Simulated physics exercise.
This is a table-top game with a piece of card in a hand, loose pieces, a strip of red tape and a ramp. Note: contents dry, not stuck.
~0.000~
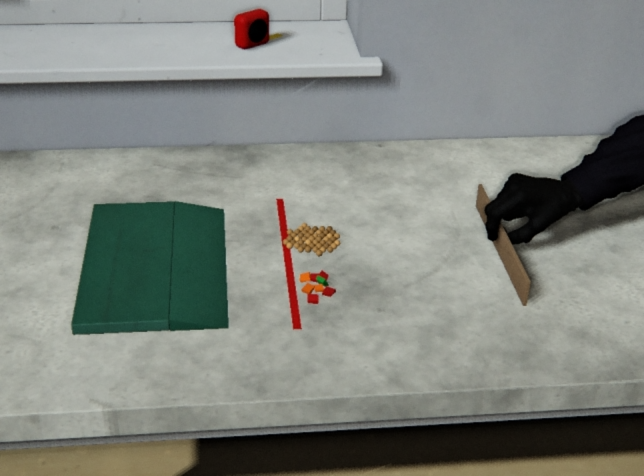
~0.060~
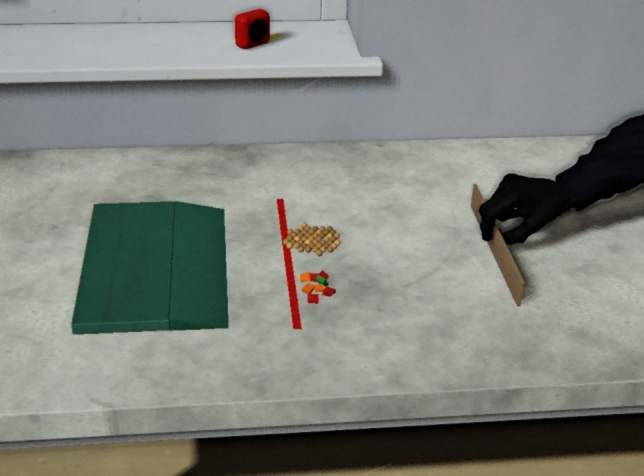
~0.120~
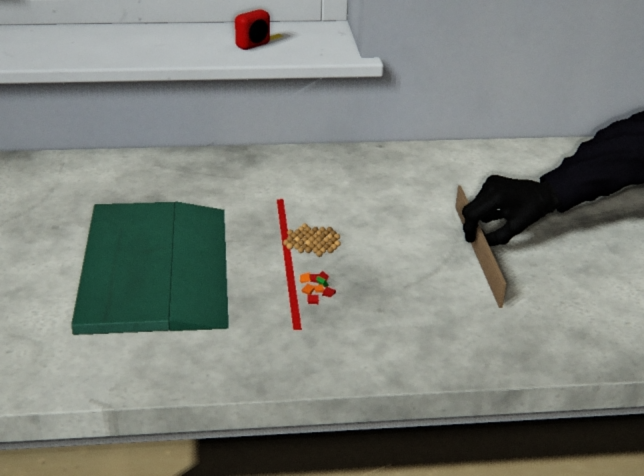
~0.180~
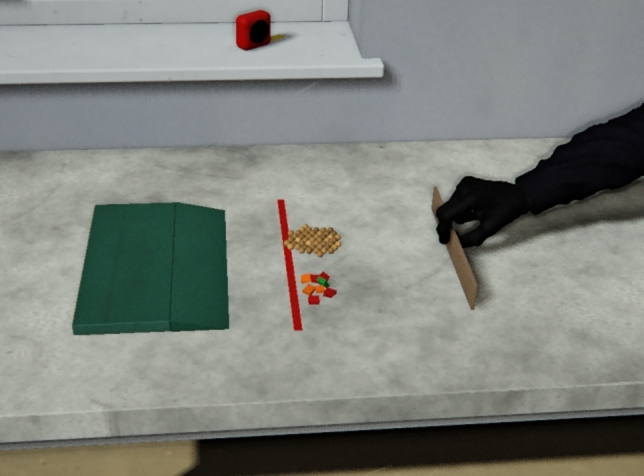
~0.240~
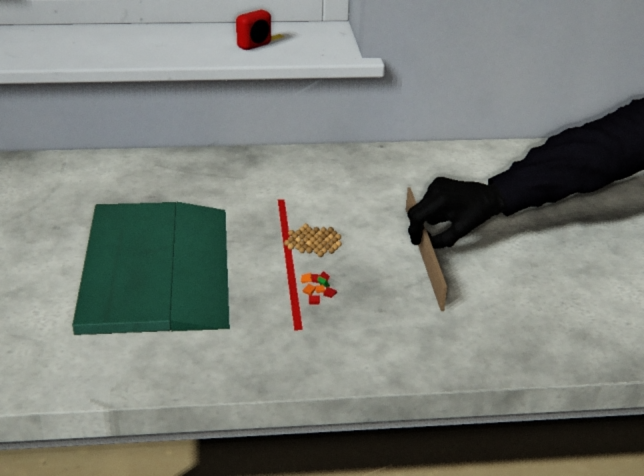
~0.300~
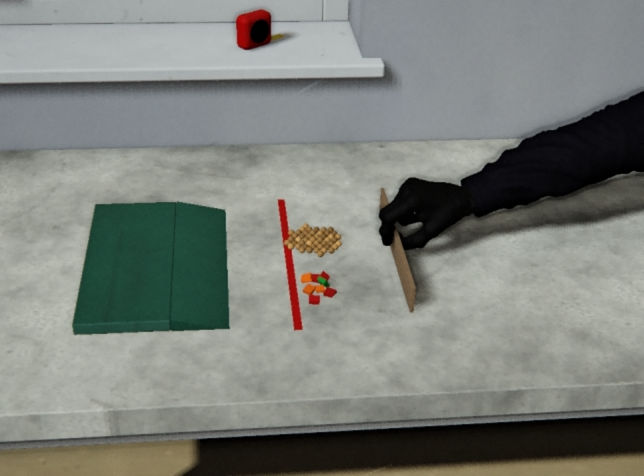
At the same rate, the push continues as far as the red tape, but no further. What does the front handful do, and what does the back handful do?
So the front handful can't make the climb, and the back handful gets pieces to the top.
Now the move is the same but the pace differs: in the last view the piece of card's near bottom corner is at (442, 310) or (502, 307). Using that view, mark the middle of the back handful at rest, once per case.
Near (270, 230) in the first try and near (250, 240) in the second.
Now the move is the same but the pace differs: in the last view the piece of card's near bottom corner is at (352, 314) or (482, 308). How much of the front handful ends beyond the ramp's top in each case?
Try 1: Around 0 percent; try 2: Around 0 percent.
Around 0.43 s, piece of card still moving, near (332, 236); front handful all short of the ramp; back handful all short of the ramp.
Around 0.58 s, piece of card stopped at the red tape; front handful all short of the ramp; back handful about a quarter on the ramp, most short of the ramp.
Around 0.86 s, piece of card stopped at the red tape; front handful all short of the ramp; back handful about two thirds past the top, about a third on the ramp.
Finally (1.8 s), piece of card stopped at the red tape; front handful none past the top, all short of the ramp; back handful about two thirds past the top, a small part on the ramp, about a quarter short of the ramp.
